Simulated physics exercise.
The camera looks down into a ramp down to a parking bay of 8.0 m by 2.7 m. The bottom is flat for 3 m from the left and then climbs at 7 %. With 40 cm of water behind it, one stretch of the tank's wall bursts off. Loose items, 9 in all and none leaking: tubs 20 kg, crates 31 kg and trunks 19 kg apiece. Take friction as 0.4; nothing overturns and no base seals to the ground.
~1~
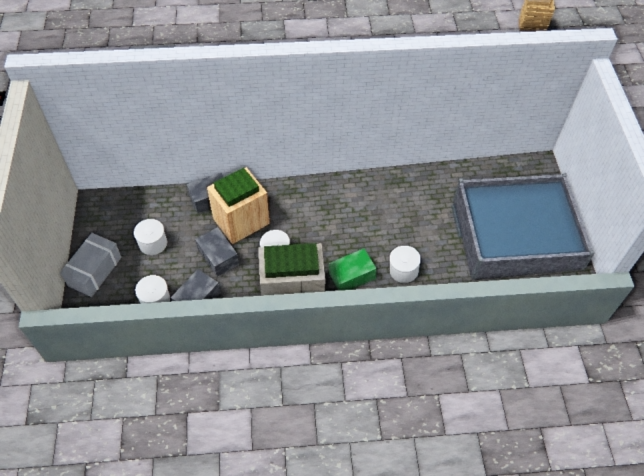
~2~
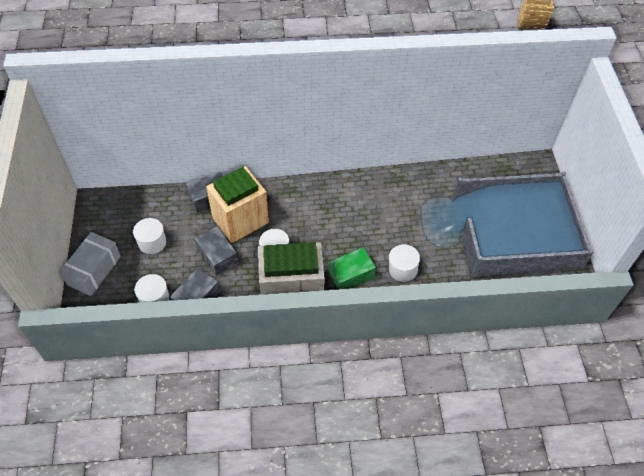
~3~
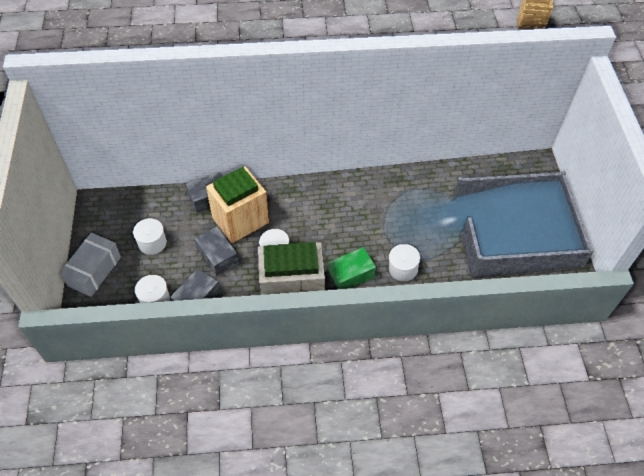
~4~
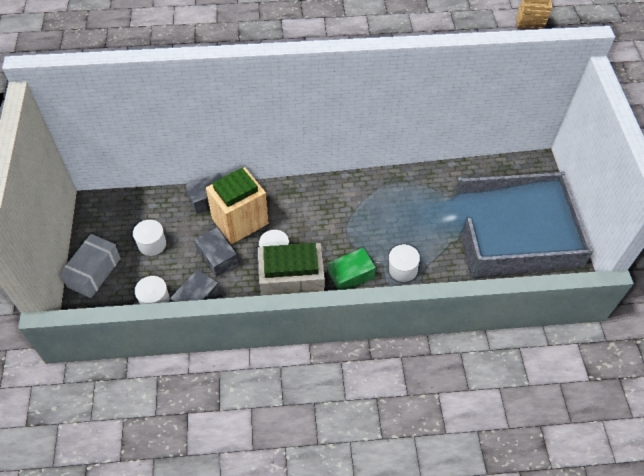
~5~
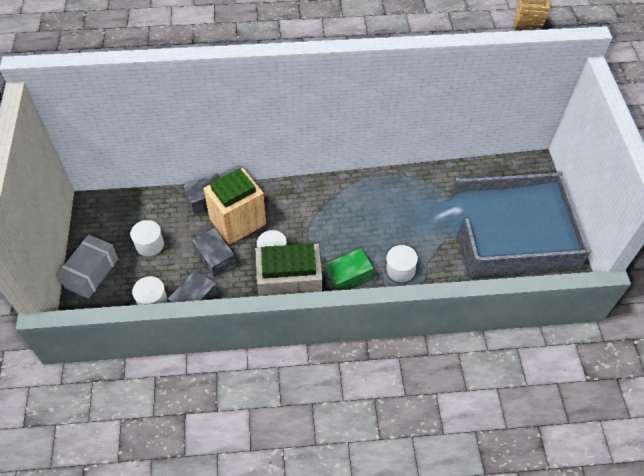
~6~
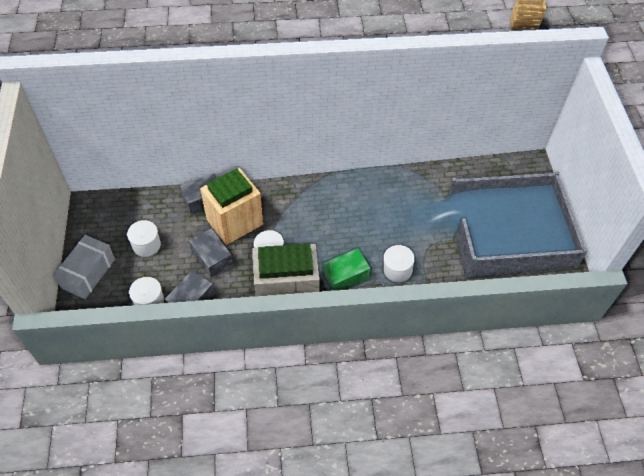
The footage shows a walled bay with scattered crates, blocks and white cylinders beside a water-filled tank; water pours through a gap in the tank's left side and spreads leftward across the paved floor, while the objects stay put.
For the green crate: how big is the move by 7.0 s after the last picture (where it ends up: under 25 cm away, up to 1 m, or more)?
The green crate stays put.
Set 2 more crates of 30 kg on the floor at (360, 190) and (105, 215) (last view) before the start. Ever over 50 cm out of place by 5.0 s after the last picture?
In that order: Over, short of it.
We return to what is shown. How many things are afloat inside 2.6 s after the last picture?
0 of them.
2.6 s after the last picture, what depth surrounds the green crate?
About 3 cm.
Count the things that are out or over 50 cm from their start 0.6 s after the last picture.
I count 0.
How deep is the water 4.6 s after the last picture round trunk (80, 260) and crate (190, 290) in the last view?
Roughly 8 and 9 cm.
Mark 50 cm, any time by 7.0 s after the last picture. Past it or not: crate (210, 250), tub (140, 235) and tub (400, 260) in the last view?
In that order: Past it, under, under.
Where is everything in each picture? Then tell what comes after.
The first picture shows the green crate at (354, 266) rests on the ground; water covers 2.2 m2; 0 of 9 have shifted.
The second picture shows the green crate at (353, 265) rests on the ground; water covers 2.7 m2; 0 of 9 have shifted.
The third picture shows the green crate at (353, 265), on the bottom; water covers 3.4 m2; 0 of 9 have shifted.
The fourth picture shows the green crate at (353, 265) rests on the ground; water covers 4.3 m2; 0 of 9 have shifted.
The fifth picture shows the green crate at (351, 266), on the bottom; 5.4 m2 under water; 0 of 9 have shifted.
The sixth picture shows the green crate at (348, 266), on the bottom; water covers 6.7 m2; 0 of 9 have shifted.
Then, 0.6 s after the last picture the green crate is near (348, 266), 0.0 m from its start, aground; 0 afloat.
Then, 2.6 s after the last picture the green crate is near (348, 266), 0.0 m from its start, aground; 0 afloat.
Then, 4.6 s after the last picture the green crate is near (348, 266), 0.0 m from its start, aground; 1 afloat.
Then, 7.0 s after the last picture the green crate is near (348, 266), 0.0 m from its start, aground; 1 afloat.
